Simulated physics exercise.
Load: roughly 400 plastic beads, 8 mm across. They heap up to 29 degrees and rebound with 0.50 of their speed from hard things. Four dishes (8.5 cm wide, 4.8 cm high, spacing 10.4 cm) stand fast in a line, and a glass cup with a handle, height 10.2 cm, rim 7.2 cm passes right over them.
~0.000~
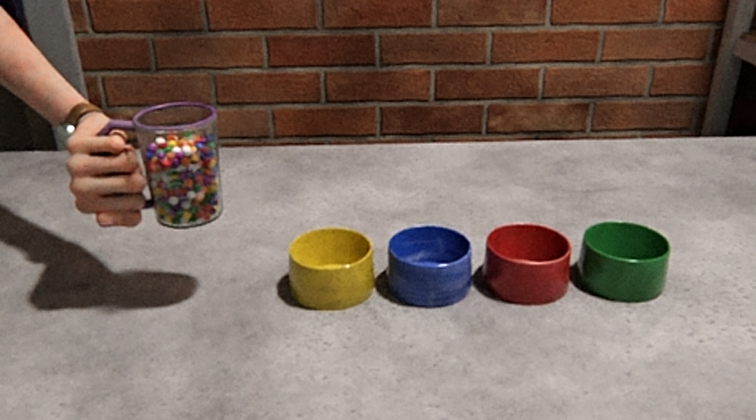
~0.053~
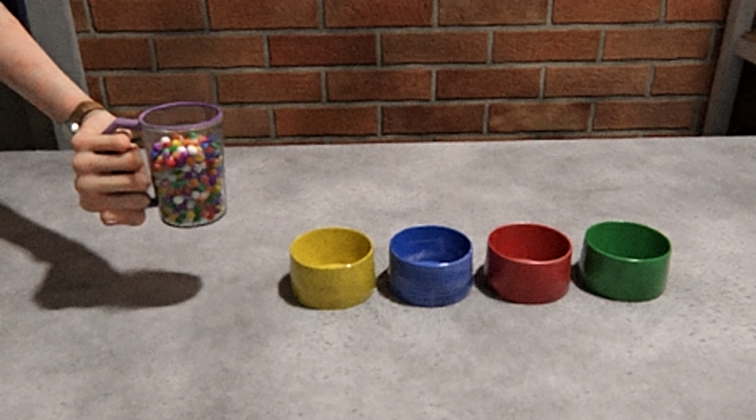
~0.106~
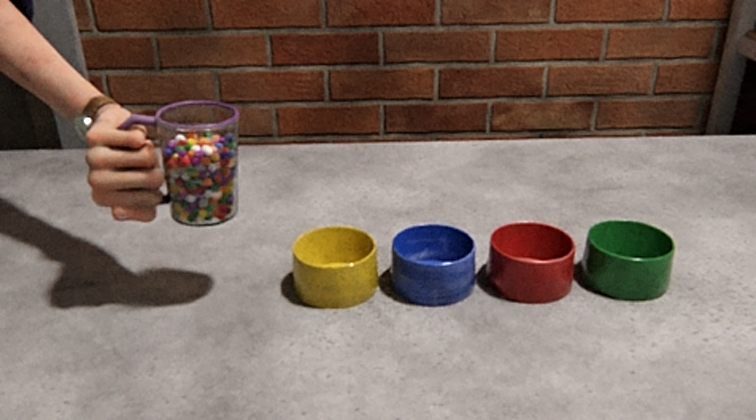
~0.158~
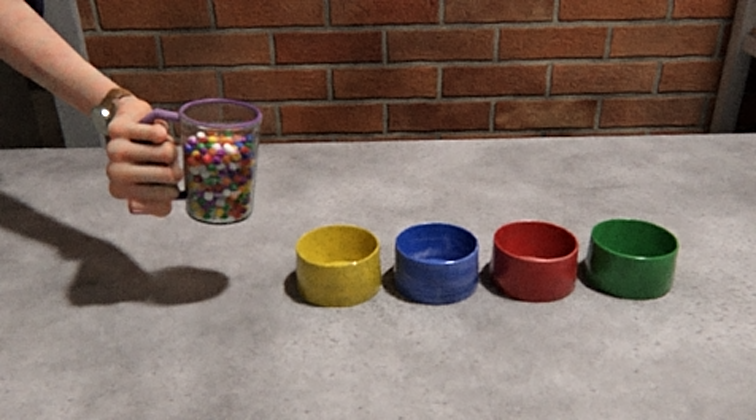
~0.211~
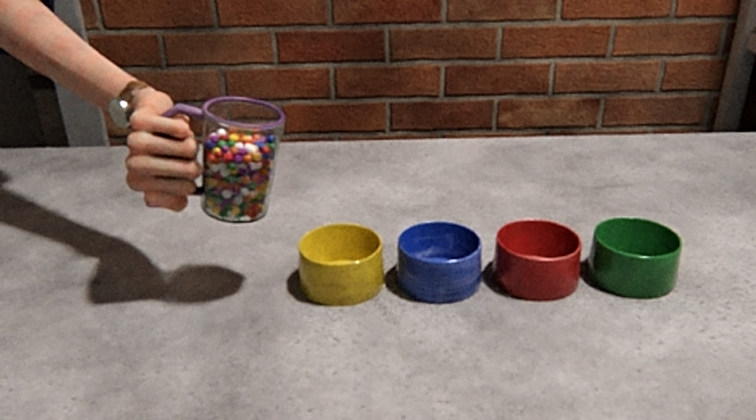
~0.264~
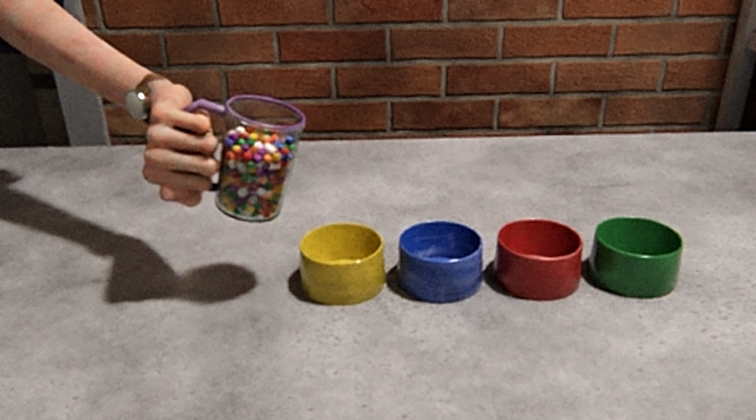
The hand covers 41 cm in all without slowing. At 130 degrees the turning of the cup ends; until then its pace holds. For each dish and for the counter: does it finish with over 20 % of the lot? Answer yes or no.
Red dish: No; blue dish: No; green dish: Yes; yellow dish: No; on the counter: Yes.
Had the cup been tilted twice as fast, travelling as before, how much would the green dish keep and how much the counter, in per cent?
In that case green 0, counter 20.
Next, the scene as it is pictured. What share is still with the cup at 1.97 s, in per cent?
About 0 per cent.
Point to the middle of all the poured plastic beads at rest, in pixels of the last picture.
Around (651, 261).
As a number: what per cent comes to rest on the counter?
Roughly 35 per cent.
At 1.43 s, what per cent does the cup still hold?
Some 90 per cent of the load.
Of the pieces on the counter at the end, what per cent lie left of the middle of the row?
Roughly 0 per cent.
After 0.96 s, tilt 69 degrees; cup holds 100 %.
After 1.43 s, tilt 105 degrees; cup holds 90 %, green 10 %.
After 1.97 s, tilt 130 degrees; cup holds 0 %, green 65 %.
At rest (2.6 s), red 0 %, blue 0 %, green 65 %, yellow 0 %, counter 35 %.
